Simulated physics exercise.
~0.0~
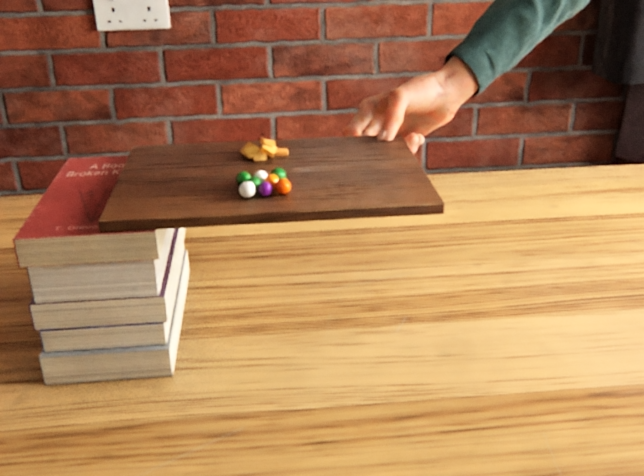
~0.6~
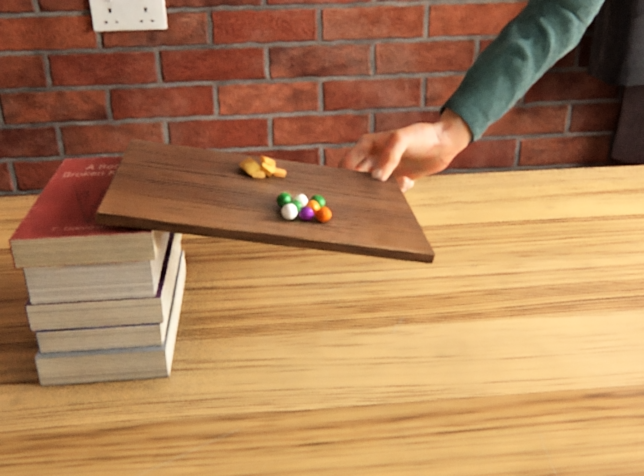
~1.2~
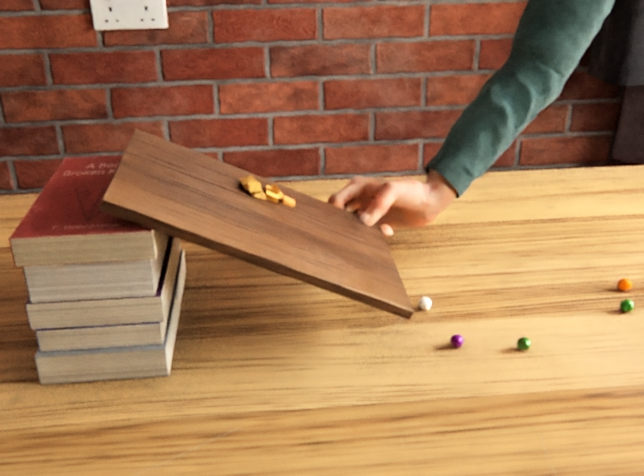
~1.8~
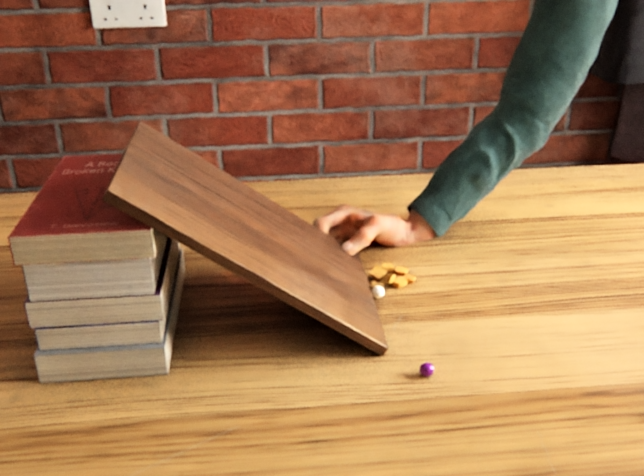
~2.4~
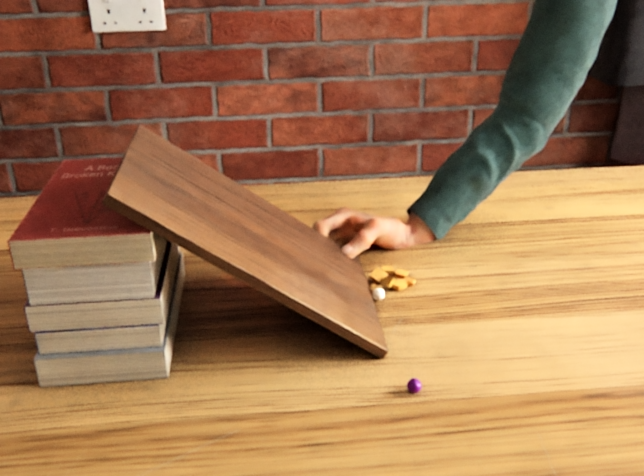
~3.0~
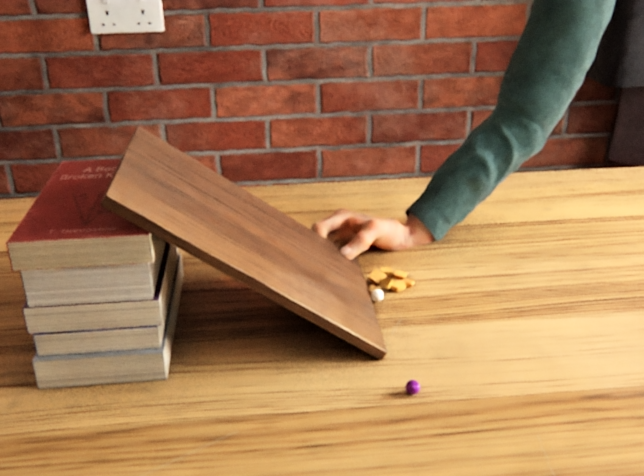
Colourful marbles rolling off a wooden board as a hand lowers one end, yellow pieces sliding later and stopping at its foot.
